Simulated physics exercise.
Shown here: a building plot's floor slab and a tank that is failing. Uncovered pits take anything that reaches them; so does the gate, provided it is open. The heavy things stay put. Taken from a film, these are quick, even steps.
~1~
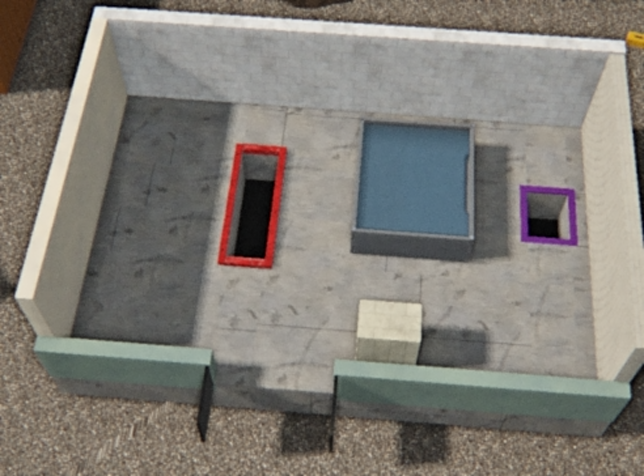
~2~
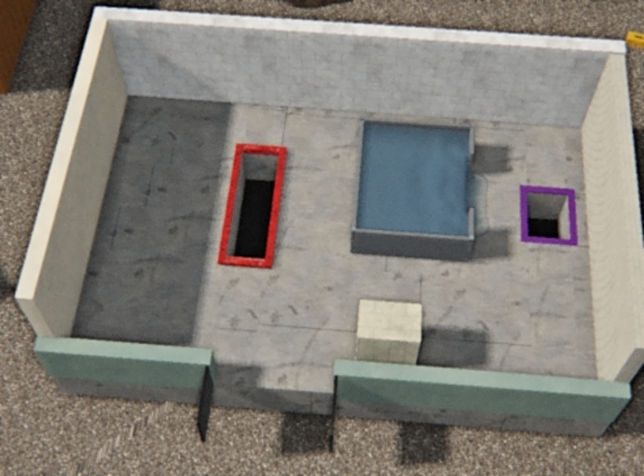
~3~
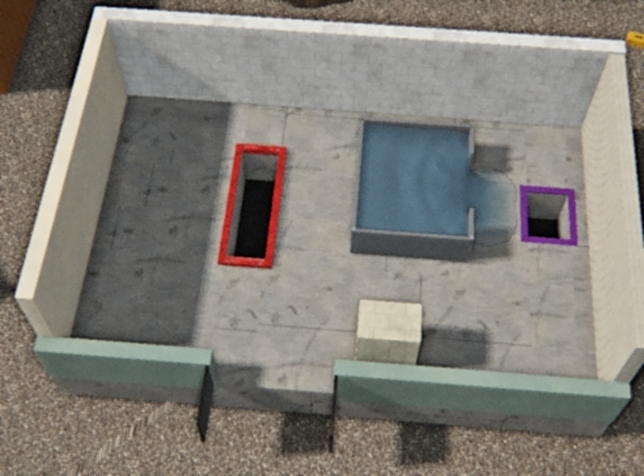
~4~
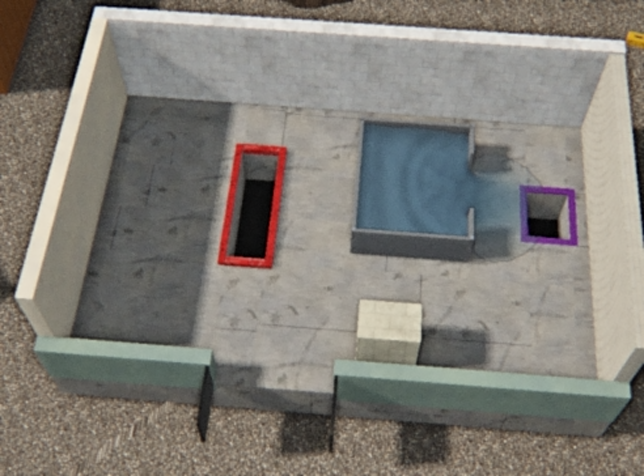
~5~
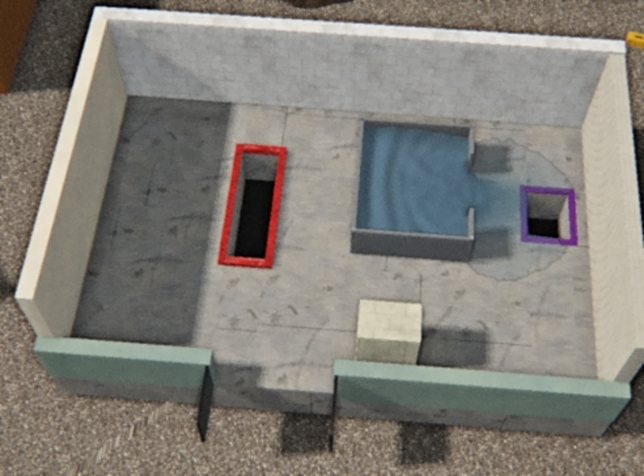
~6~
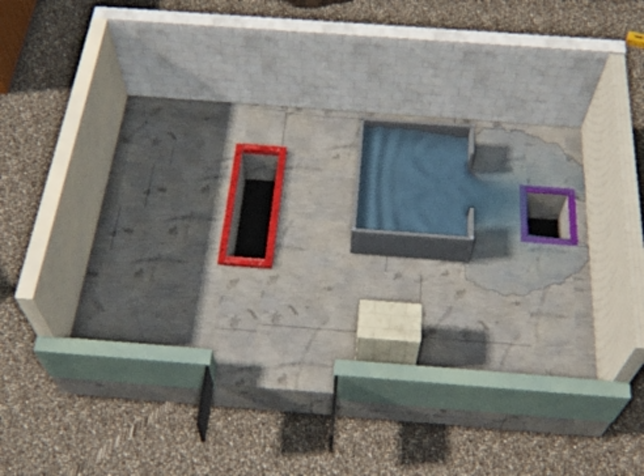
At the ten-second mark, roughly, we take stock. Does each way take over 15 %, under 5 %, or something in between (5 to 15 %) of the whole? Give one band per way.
The gate lands in the bottom band - below five per cent. The red pit lands in the bottom band - below five per cent. The purple pit lands in the top band - past fifteen per cent.
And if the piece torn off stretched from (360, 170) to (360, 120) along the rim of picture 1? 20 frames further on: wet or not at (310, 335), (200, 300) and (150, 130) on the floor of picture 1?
Spot by spot: Soaked through, then unaffected, then soaked through.
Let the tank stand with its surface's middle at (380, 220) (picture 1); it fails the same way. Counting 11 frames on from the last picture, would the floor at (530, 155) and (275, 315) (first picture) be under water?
Result, points in order: Inundated; unwetted.
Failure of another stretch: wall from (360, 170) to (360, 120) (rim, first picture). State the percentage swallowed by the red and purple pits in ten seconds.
Estimates in per cent: Red 25, purple 0.
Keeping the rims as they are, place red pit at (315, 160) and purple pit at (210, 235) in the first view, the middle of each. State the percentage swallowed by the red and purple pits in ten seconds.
Red gets 8 in a hundred; purple gets 2 in a hundred.
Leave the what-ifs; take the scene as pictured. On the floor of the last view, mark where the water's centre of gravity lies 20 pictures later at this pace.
That puts it at around (458, 210).
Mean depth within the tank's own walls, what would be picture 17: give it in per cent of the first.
About 54 %.
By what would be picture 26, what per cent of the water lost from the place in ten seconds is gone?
Around 60 percent.
A moment on, water covers 15 % of the floor; the gate 0 %, the red pit 0 %, the purple pit 14 %.
Next, water covers 15 % of the floor; the gate 0 %, the red pit 0 %, the purple pit 23 %.
Then, water covers 25 % of the floor; the gate 0 %, the red pit 0 %, the purple pit 34 %.
Later, water covers 45 % of the floor; the gate 0 %, the red pit 0 %, the purple pit 47 %.
In the end, water covers 65 % of the floor; the gate 0 %, the red pit 0 %, the purple pit 57 %.
